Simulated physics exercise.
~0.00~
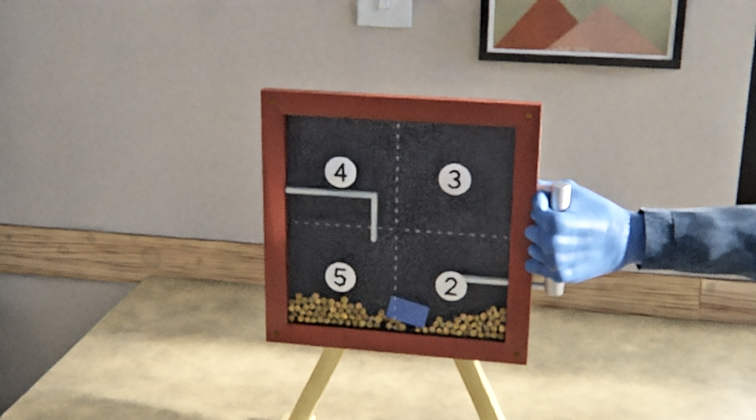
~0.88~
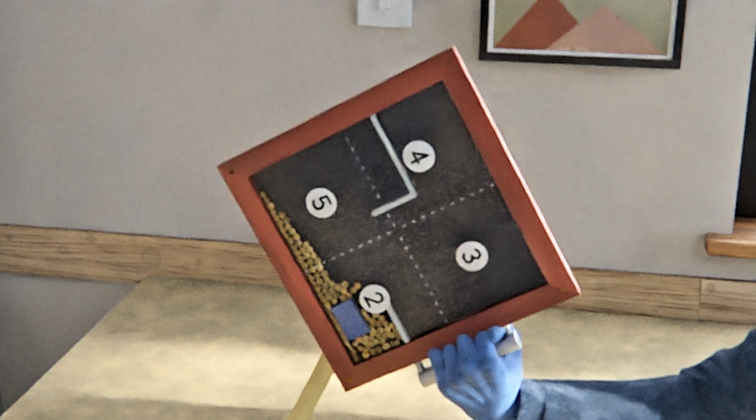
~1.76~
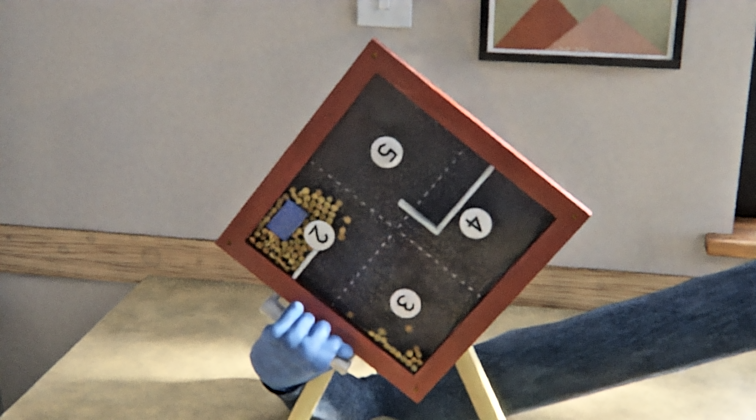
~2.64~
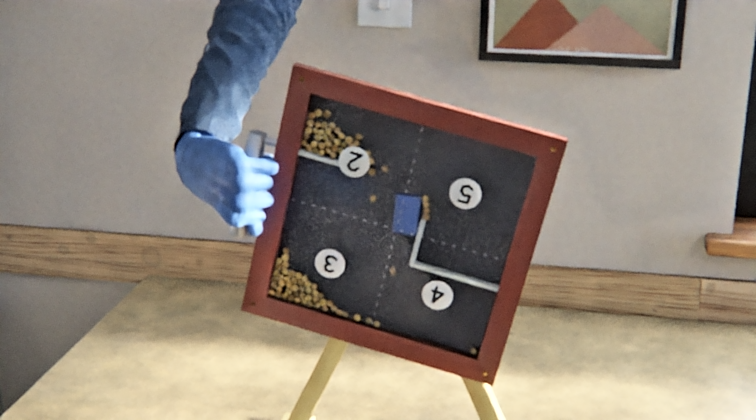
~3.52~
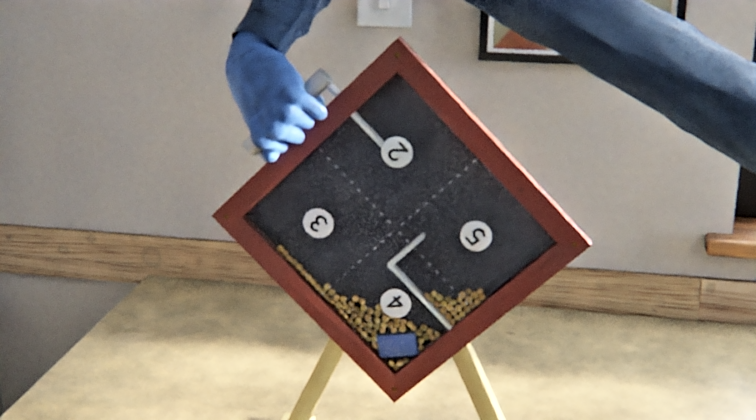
A gloved hand turns a red-framed box clockwise, and beads and a blue block settle low in quarter four.
